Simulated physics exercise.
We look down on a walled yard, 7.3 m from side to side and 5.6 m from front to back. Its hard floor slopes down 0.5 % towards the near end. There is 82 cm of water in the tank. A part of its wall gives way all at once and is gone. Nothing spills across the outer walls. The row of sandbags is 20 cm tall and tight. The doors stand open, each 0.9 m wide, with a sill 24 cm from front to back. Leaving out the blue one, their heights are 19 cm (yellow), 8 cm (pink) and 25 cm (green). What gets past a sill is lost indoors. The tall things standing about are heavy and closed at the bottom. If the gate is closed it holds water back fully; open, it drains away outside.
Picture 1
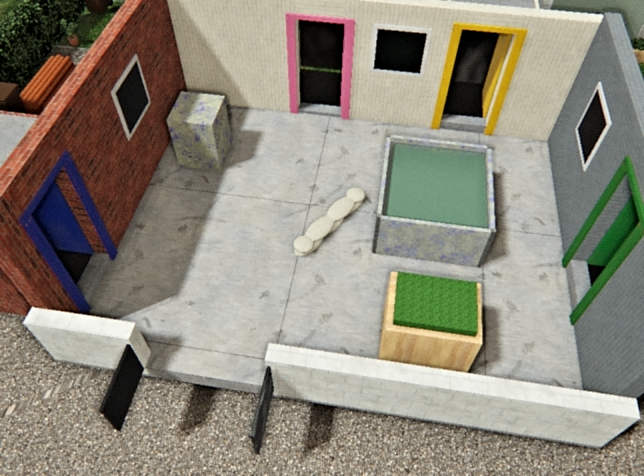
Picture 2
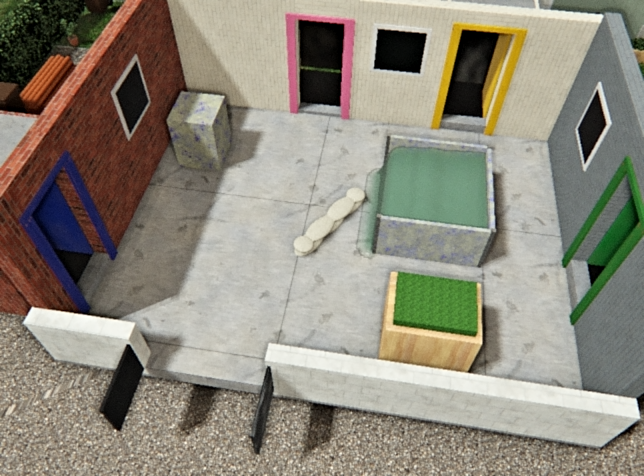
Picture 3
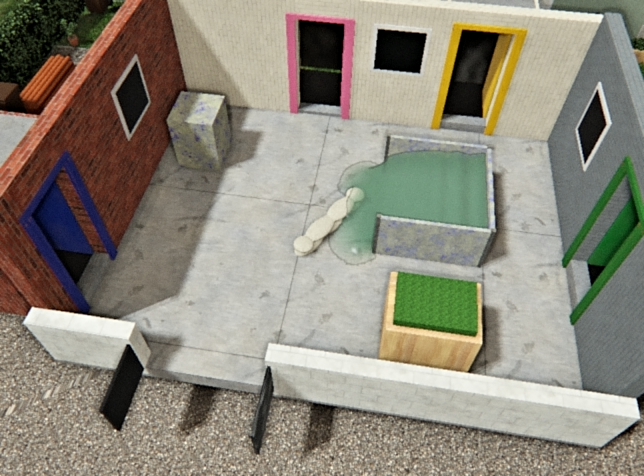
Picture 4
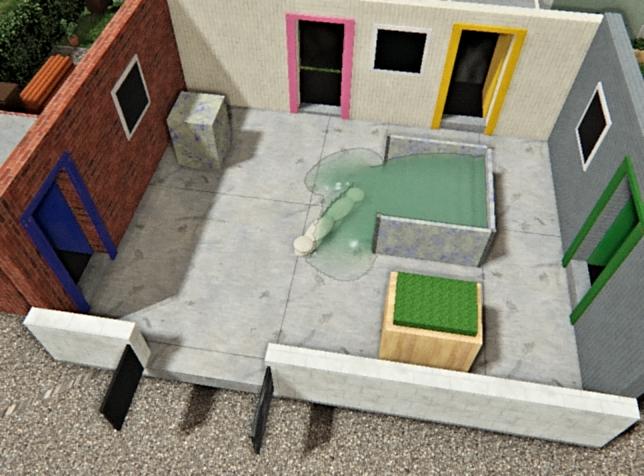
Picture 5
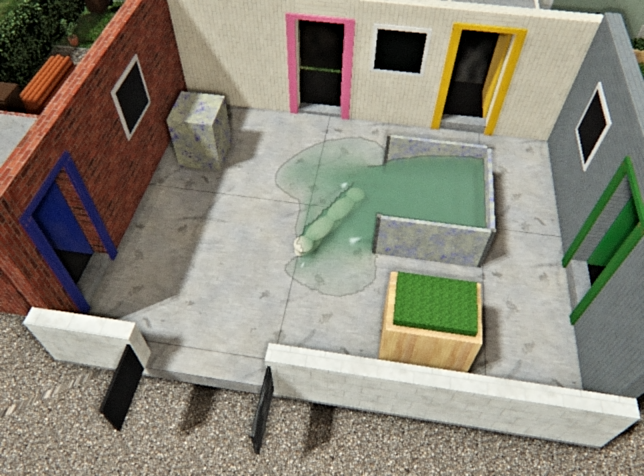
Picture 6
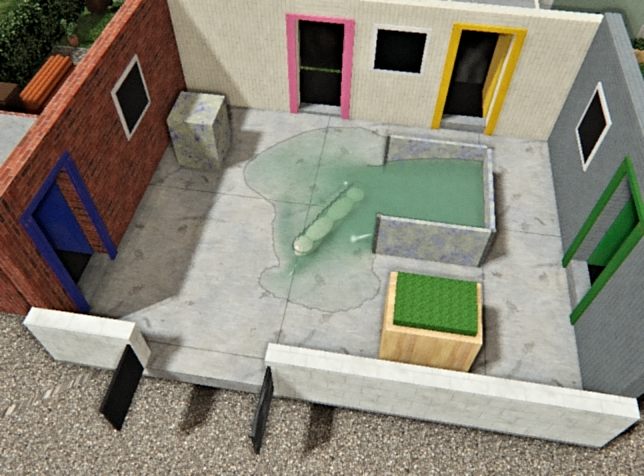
At the start, still green water fills a stone-walled tank in a yard with coloured doorways. The tank's left wall vanishes and water pours out through the gap onto the pale floor. It spreads leftward around a row of pale round shapes, fanning into a wide, thin, irregular pool as the tank's level lowers.
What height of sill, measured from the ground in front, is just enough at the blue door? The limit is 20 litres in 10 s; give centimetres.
At least 9 cm or so.
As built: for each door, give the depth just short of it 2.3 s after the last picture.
In cm: Yellow 0, blue 12, pink 11, green 0.
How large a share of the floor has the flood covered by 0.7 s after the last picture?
Some 50 per cent of it.
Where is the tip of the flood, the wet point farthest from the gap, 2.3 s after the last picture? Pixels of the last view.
Near (74, 339).
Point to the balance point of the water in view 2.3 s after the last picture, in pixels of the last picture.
Around (279, 208).
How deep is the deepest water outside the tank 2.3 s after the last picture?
Up to some 31 cm.
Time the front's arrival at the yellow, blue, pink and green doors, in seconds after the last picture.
Arrival: Yellow 3.2 s, blue 1.2 s, pink 0.2 s, green 4.0 s.
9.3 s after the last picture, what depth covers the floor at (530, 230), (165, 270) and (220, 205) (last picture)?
Roughly 3, 6 and 4 cm, in turn.
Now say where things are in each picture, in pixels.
Still water, 82 cm deep, in the tank at (436, 183); the blue door at (78, 245) is dry, in the first picture.
The front is at (361, 246), 0.2 m from the gap at (382, 200); 0.3 m2 of floor is wet, 82 cm left at the back, in the second picture.
Water pours out at (382, 201) and has run 0.7 m, to (333, 239); about 15 cm deep outside, 78 cm at the back, in the third picture.
The gap is at (382, 202), the front 1.3 m out at (311, 183); the back of the tank holds 70 cm, in the fourth picture.
The gap is at (382, 202), the front 1.9 m out at (281, 182); the back of the tank holds 69 cm, in the fifth picture.
Water pours out at (382, 202) and has run 2.5 m, to (248, 171); about 7 cm deep outside, 62 cm at the back; 2.6 m in a straight line remain to the blue door at (78, 245), in the sixth picture.
Then, 0.7 s after the last picture water covers 50 % of the floor, deepest (43 cm) near (355, 214); it has not reached the blue door.
Then, 2.3 s after the last picture water covers 60 % of the floor, deepest (31 cm) near (161, 160); 12 cm at the blue door, 0 litres in over its 18 cm sill.
Then, 9.3 s after the last picture water covers 95 % of the floor, deepest (10 cm) near (74, 339); 6 cm at the blue door, 0 litres in over its 18 cm sill.
At the blue door as built, the water peaked near 16 cm, 1.7 s after the last picture.
Run again over the same 10 s with other heights there, 29 litres in over 8 cm, 12 litres over 10.5 cm. The limit of 20 litres is kept from about 9 cm up.
